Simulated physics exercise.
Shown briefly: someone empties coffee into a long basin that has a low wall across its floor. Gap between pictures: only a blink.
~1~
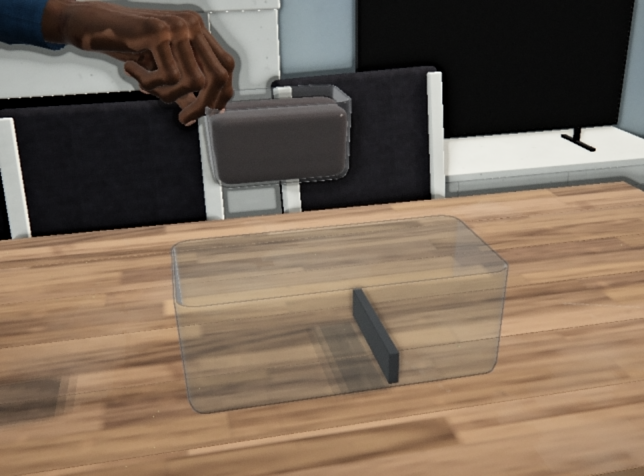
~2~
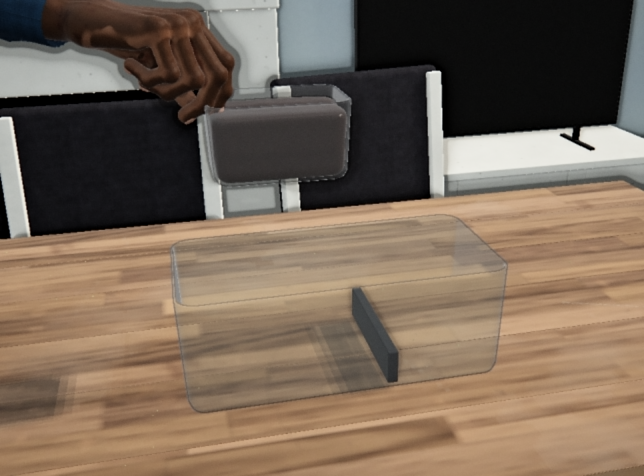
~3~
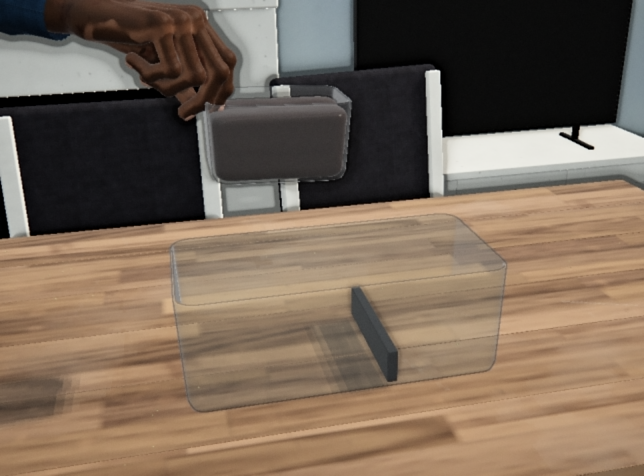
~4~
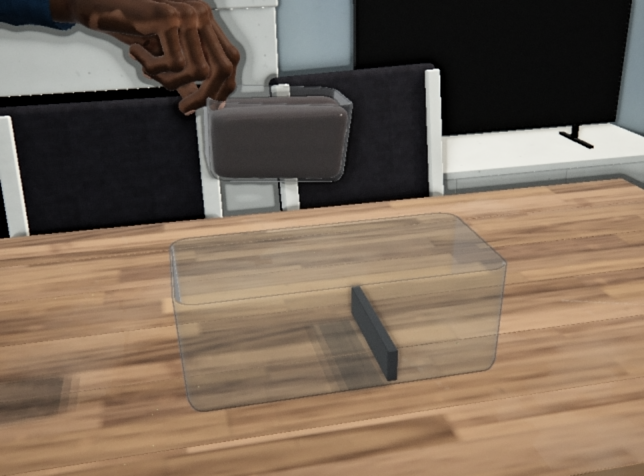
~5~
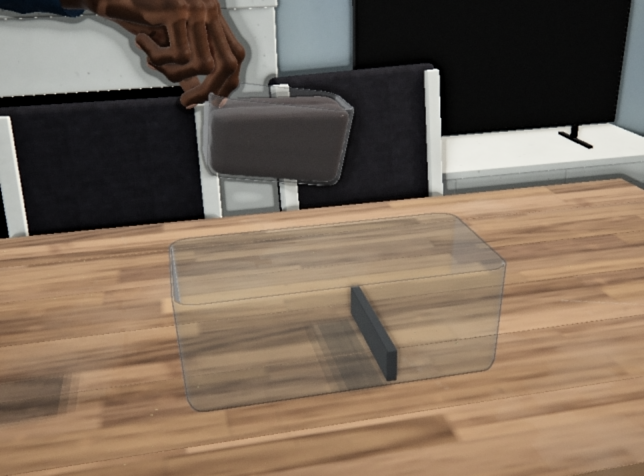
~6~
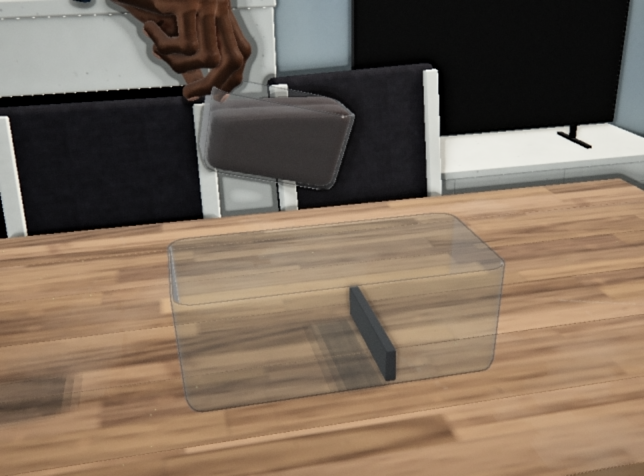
In the video, a hand holds a small clear container of dark coffee above a long transparent basin with a low dark wall across its floor, then gradually tilts the container, its right side dipping slightly lower.
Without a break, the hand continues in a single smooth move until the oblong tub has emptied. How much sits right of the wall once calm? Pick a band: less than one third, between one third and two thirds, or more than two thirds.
It is more than two thirds.
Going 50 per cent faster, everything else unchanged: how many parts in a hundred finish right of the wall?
I'd say close to 70 %.
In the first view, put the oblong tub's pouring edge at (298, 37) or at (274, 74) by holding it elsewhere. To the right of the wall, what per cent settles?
In order, some 65 and 35 percent.
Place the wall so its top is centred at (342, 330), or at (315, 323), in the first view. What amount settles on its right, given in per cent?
Note - case one near 90 %, case two near 95 %.
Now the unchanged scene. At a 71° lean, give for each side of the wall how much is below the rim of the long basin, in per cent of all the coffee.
About 0 % left and about 25 % right.
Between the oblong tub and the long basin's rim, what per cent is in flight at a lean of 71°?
Share: Approx. 35 %.
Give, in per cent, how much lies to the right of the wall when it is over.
I'd estimate around 75 per cent.
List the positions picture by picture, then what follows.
In the first frame, it leans 0°; its right rim is at (342, 95); the coffee meets the walls at (208, 114) and (339, 104); the long basin's rim runs from (174, 274) to (481, 241); the wall's top is at (374, 320).
In the second frame, it leans 1°; its right rim is at (342, 95); the coffee meets the walls at (207, 113) and (338, 103).
In the third frame, it leans 2°; its right rim is at (342, 96); the coffee meets the walls at (207, 111) and (339, 103).
In the fourth frame, it leans 5°; its right rim is at (343, 99); the coffee meets the walls at (208, 110) and (339, 103).
In the fifth frame, it leans 10°; its right rim is at (345, 104); the coffee meets the walls at (209, 110) and (341, 103).
In the sixth frame, it leans 15°; its right rim is at (345, 110); the coffee meets the walls at (208, 110) and (343, 104).
A moment on, the oblong tub is tipped part way and 43 per cent is still to pour, 1 is left of the wall and 23 right of it.
Next, the oblong tub is tipped right over and 7 per cent is still to pour, 11 is left of the wall and 76 right of it.
Then the oblong tub is tipped right over and 0 per cent is still to pour, 24 is left of the wall and 75 right of it.
Later the oblong tub is tipped right over and 0 per cent is still to pour, 24 is left of the wall and 75 right of it.
At rest 24 per cent lies left of the wall, 75 right of it and 1 outside.
